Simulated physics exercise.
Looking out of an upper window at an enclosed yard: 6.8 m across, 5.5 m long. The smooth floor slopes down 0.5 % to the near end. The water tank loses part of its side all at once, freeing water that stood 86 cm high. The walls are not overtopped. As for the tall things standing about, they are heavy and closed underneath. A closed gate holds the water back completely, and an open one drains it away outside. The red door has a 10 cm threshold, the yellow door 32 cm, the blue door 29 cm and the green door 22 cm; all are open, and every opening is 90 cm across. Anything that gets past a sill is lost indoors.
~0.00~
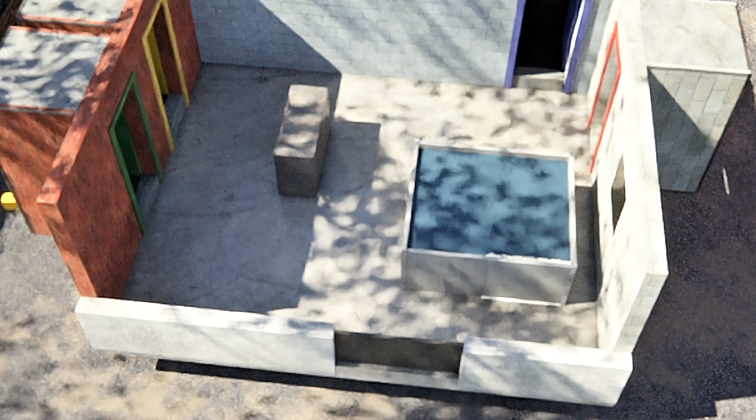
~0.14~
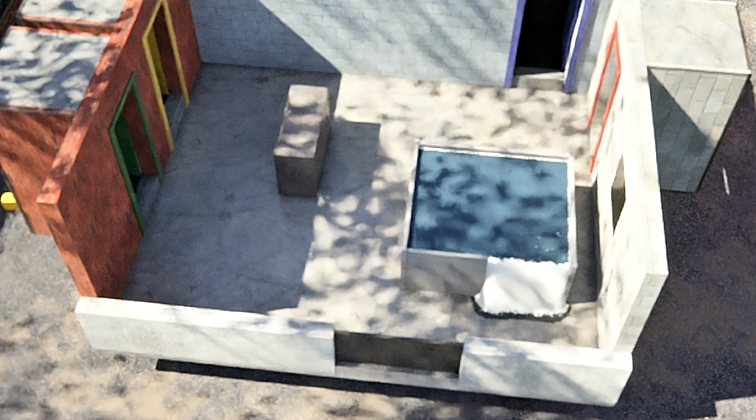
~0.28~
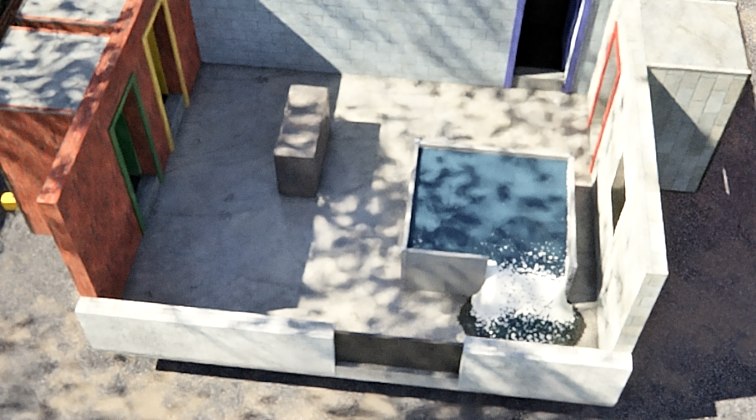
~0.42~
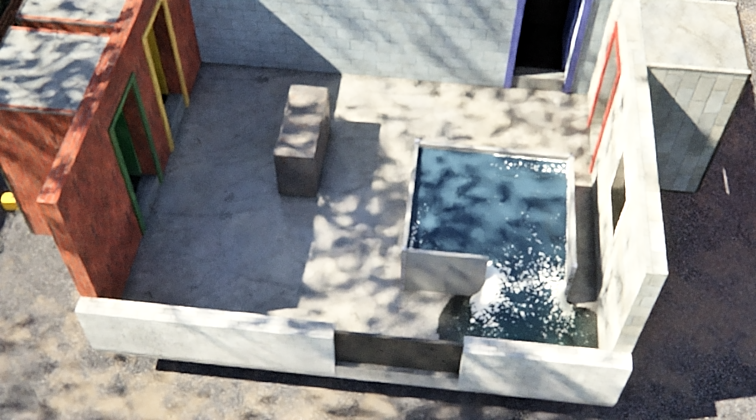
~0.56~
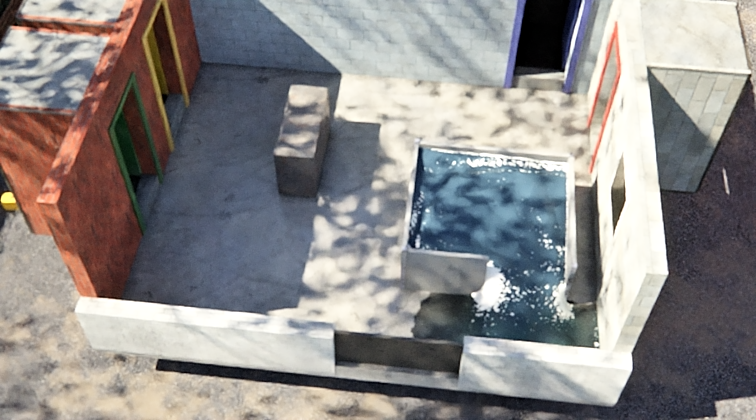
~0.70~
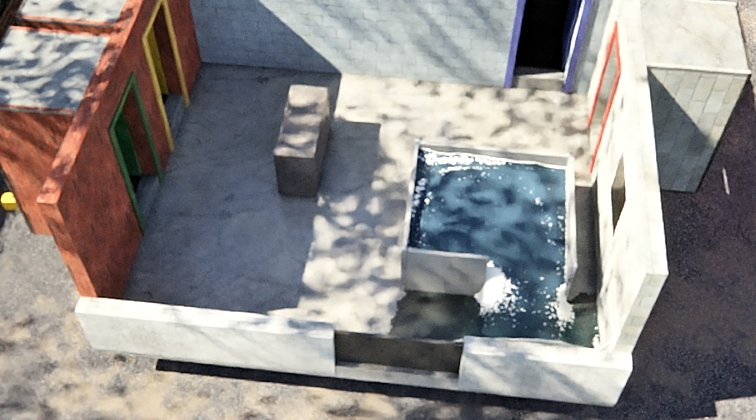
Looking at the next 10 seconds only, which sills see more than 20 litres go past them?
In order: Red door: Lags behind the figure, yellow door: Lags behind the figure, blue door: Lags behind the figure, green door: Lags behind the figure.
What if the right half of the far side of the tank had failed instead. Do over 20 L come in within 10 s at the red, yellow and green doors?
Red door surpasses it, yellow door doesn't reach it, green door doesn't reach it.
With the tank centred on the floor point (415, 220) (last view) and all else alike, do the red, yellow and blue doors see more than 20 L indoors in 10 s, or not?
Red goes beyond, yellow stays inside, blue stays inside, judged against that limit.
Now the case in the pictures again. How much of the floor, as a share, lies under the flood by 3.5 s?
Covered: Roughly 65 %.
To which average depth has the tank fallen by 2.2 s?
Roughly 44 cm on average.
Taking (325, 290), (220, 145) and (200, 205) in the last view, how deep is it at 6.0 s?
Approximately 6, 9 and 14 centimetres, going through them in turn.
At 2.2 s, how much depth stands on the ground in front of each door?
Depths in centimetres - red: 13, yellow: 0, blue: 0, green: 0.
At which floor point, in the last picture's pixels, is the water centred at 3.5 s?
I'd put it close to (433, 252).
After 1.4 s water covers 15 % of the floor and is deepest (81 cm) near (591, 377); red door not reached, yellow door not reached, blue door not reached, green door not reached.
After 2.2 s water covers 40 % of the floor and is deepest (56 cm) near (577, 375); red door 13 cm at the sill, 0 L in, yellow door not reached, blue door not reached, green door not reached.
After 3.5 s water covers 65 % of the floor and is deepest (37 cm) near (591, 377); red door 11 cm at the sill, 2 L in, yellow door 7 cm at the sill, 0 L in, blue door 24 cm at the sill, 4 L in, green door 21 cm at the sill, 2 L in.
After 6.0 s water covers 95 % of the floor and is deepest (26 cm) near (195, 84); red door 6 cm at the sill, 4 L in, yellow door 9 cm at the sill, 0 L in, blue door 15 cm at the sill, 5 L in, green door 15 cm at the sill, 3 L in.
After 10.0 s water covers 100 % of the floor and is deepest (18 cm) near (264, 343); red door 4 cm at the sill, 4 L in, yellow door 14 cm at the sill, 0 L in, blue door 7 cm at the sill, 5 L in, green door 14 cm at the sill, 3 L in.
